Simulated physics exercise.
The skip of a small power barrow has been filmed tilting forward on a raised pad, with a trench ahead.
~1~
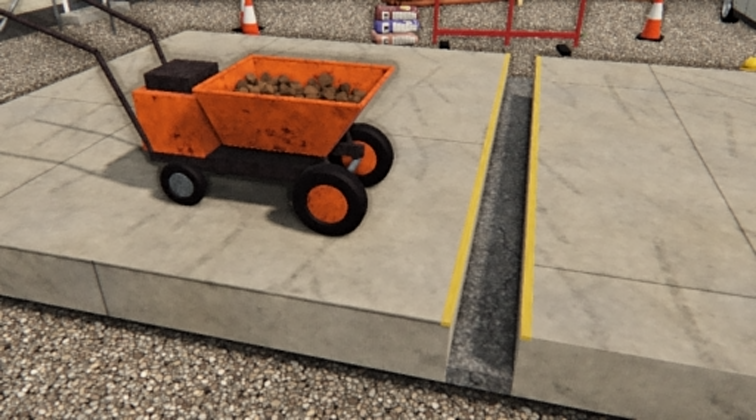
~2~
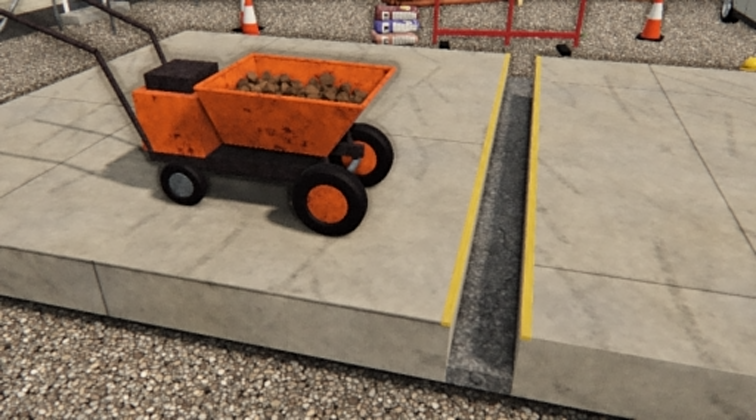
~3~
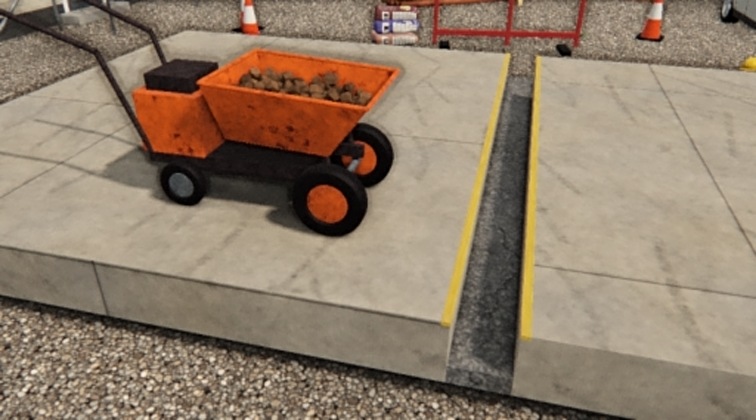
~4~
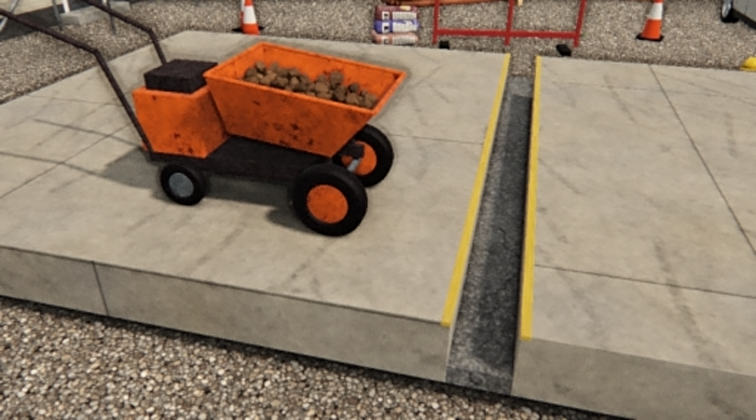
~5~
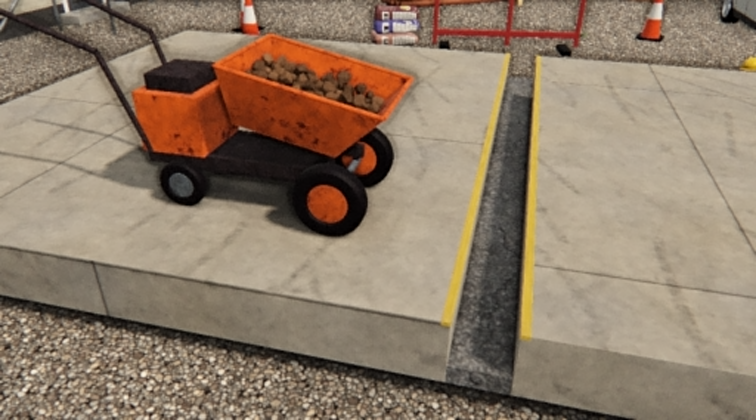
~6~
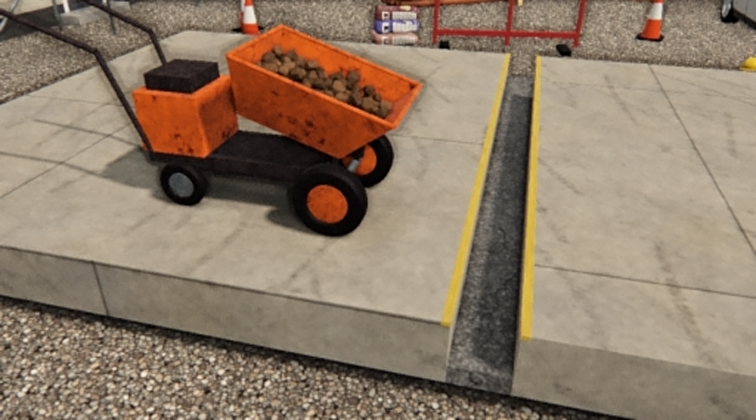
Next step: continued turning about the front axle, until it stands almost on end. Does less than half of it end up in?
The trench is going to be left with upwards of half the load.
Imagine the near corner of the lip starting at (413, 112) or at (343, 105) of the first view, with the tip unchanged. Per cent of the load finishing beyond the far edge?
The first gives close to 30 per cent and the second 0 per cent.
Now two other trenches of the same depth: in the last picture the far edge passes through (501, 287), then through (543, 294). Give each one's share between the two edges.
Respectively, 50 % and 80 %.
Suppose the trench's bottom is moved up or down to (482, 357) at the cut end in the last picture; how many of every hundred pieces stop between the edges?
I'd guess close to 70 percent.
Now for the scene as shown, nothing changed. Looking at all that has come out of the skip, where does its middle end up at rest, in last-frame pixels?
Centre at rest: Close to (491, 250).
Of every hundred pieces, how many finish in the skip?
I reckon some 10 percent.
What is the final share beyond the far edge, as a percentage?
My estimate is around 0 percent.
Soon after the last picture, skip tipped steeply; all in the skip.
A little later, skip tipped right over; most in the skip; a small part short of the trench; a small part in or heaped over the trench; a stray few falling.
Later still, skip tipped right over; about a quarter in the skip; a small part short of the trench; about two thirds in or heaped over the trench; a stray few beyond it.
By the end, skip tipped right over; a small part in the skip; a small part short of the trench; most in or heaped over the trench; a stray few beyond it.
